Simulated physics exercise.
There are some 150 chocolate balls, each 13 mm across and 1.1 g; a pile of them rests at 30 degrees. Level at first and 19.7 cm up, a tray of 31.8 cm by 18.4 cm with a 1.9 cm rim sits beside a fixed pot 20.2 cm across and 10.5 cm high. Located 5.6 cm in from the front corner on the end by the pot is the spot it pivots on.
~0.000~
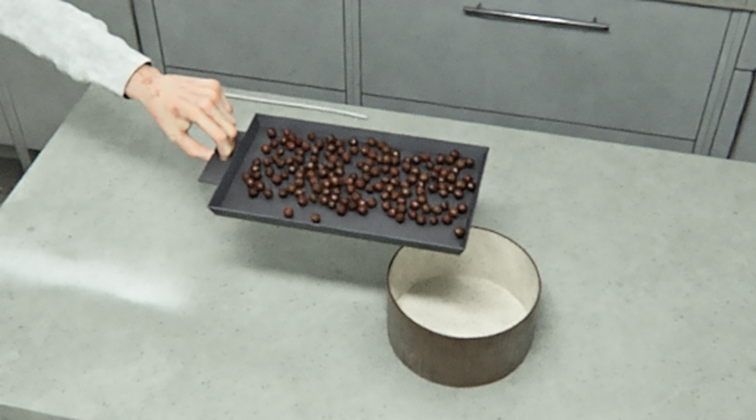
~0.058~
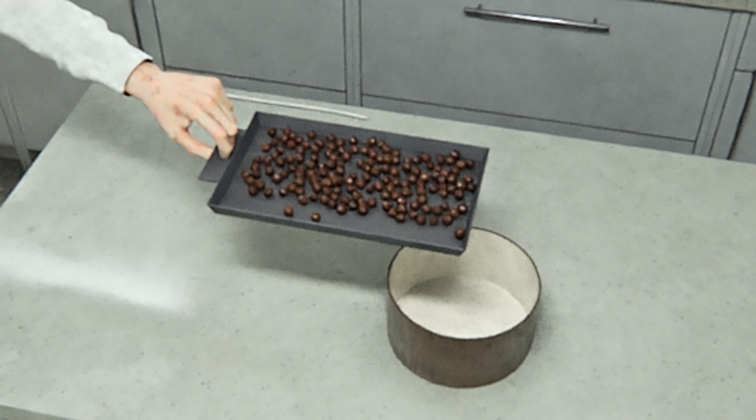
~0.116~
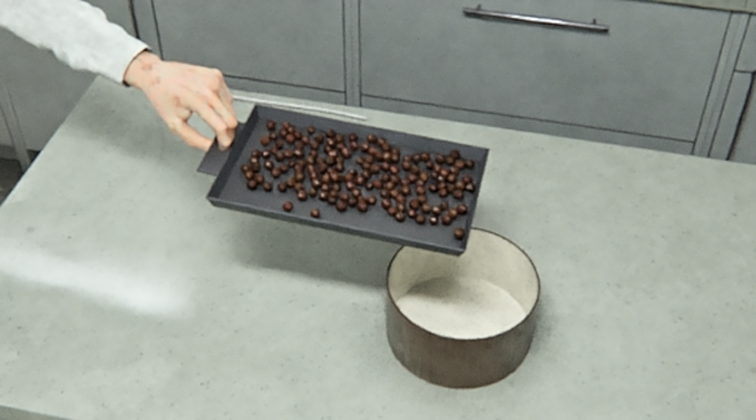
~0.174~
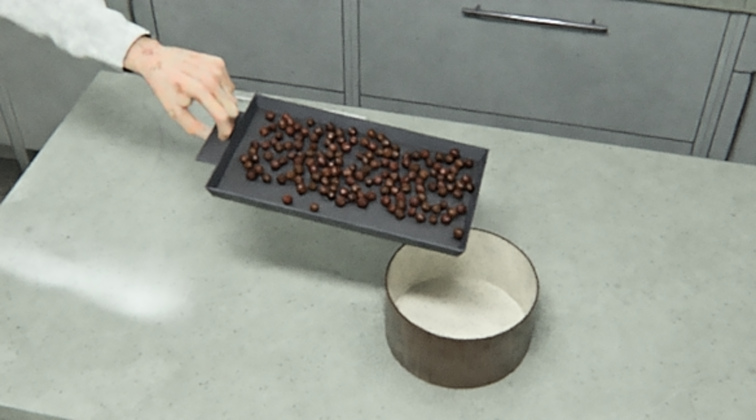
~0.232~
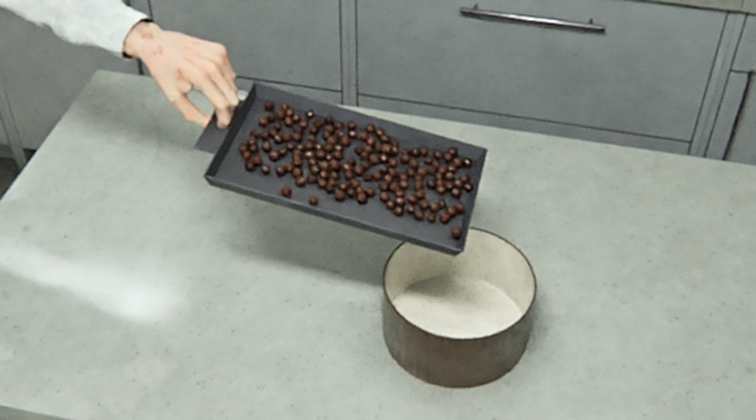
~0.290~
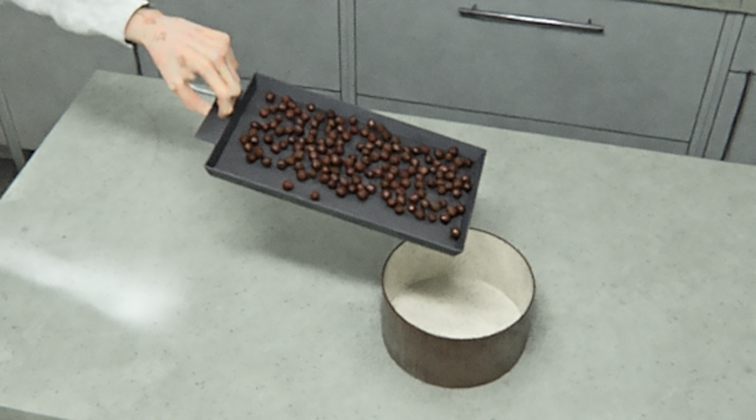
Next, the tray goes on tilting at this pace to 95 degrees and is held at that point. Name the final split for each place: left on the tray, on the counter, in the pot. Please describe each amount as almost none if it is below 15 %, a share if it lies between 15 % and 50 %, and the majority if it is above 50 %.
In order: Tray: Very little, counter: A modest amount, pot: Over half the load.
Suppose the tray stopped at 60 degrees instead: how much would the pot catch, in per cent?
Result: Close to 40 %.
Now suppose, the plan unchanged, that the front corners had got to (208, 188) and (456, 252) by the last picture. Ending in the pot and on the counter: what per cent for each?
Pot 80, counter 20.
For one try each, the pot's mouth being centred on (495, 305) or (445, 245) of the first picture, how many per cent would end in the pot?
Around 55 per cent, then around 40 per cent.
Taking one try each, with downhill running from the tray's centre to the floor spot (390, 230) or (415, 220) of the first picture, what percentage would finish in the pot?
About 90 per cent on the first try and 95 per cent on the second.
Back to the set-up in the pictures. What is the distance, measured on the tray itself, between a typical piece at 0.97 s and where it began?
It has moved some 11 cm from its start.
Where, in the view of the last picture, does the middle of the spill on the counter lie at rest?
The spill is centred close to (556, 262).
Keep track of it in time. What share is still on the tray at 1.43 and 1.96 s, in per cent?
Around 60 first, about 0 after.
After 0.97 s, tilt 51 degrees; the tray holds 95 %, the pot 0 %.
After 1.43 s, tilt 77 degrees; the tray holds 60 %, the pot 15 %.
Then, at 1.96 s, tilt 95 degrees; the tray holds 0 %, the pot 65 %.
In the end, at 2.8 s, tray 0 %, counter 35 %, pot 65 %.
